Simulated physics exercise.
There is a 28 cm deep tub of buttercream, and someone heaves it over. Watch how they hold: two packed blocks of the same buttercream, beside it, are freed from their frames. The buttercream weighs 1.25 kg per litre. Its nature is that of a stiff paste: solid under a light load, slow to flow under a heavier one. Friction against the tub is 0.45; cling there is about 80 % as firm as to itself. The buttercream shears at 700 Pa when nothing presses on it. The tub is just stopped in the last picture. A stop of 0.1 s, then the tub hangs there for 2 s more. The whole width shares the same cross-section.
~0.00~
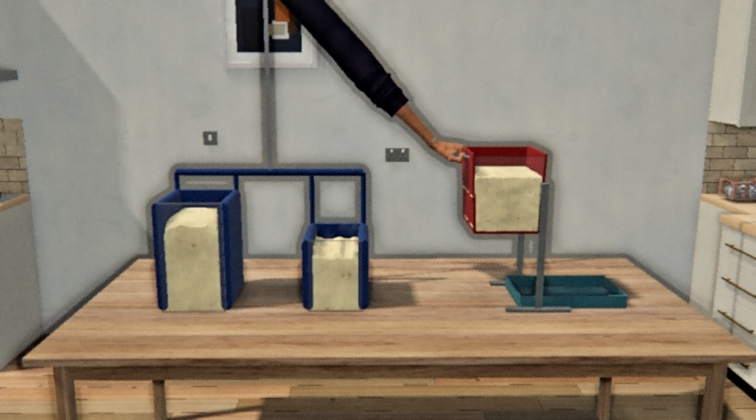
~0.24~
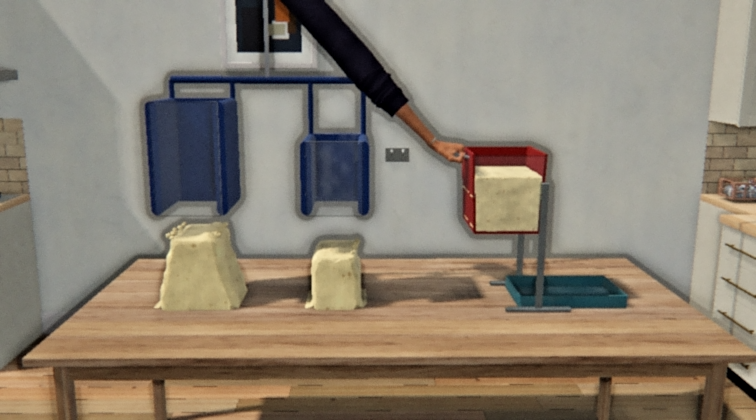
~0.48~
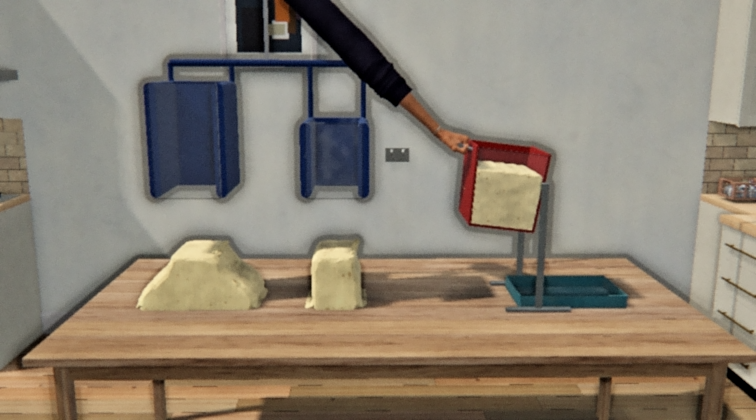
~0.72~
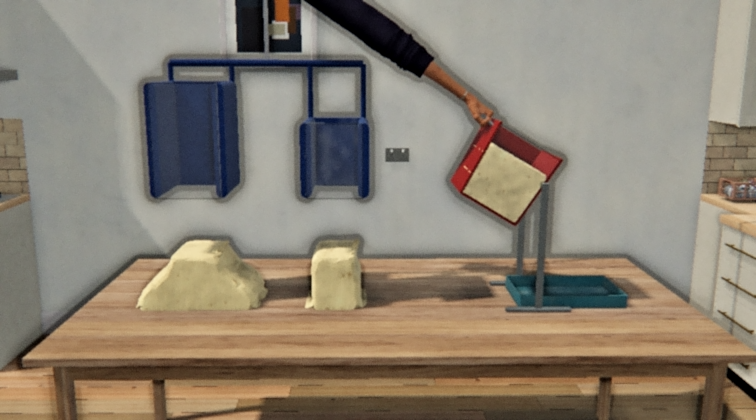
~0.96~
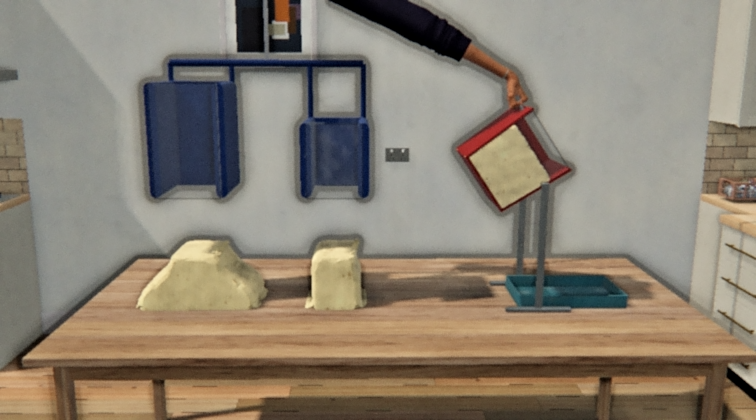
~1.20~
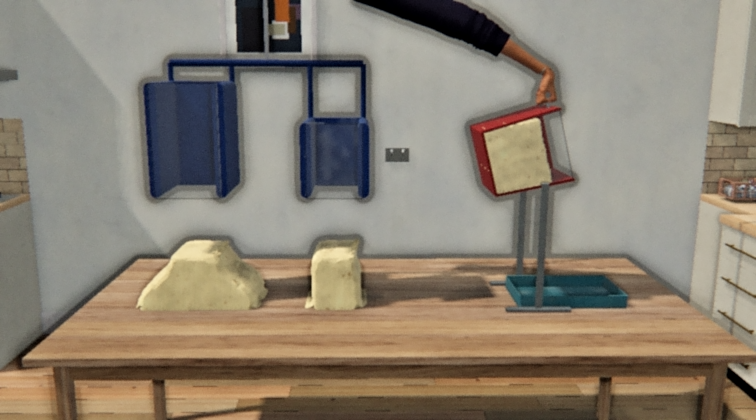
Two blue moulds joined by a bar lift off two pale, creamy blocks on a wooden table, in a kitchen seen front-on by a still camera. The taller left block slumps into a broad mound while the smaller one barely changes, and a red tub of the same stuff sits above a teal tray at right. A dark-sleeved arm then tilts the tub steeply rightward, its contents staying inside.
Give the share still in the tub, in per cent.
100 %.
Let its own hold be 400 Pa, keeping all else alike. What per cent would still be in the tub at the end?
I'd say around 100 percent.
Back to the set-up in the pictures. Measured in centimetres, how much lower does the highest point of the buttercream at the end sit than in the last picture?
The top ends up some 0 cm below its level in the last picture.
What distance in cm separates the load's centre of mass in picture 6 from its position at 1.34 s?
I'd estimate roughly 0 centimetres.
After 1.34 s, the tub is at 76 degrees and holds 100 %.
After 1.51 s, the tub is at 76 degrees and holds 100 %.
After 1.68 s, the tub is at 76 degrees and holds 100 %.
After 1.85 s, the tub is at 76 degrees and holds 100 %.
After 3.20 s, at the end, the tub is at 76 degrees and holds 100 %.
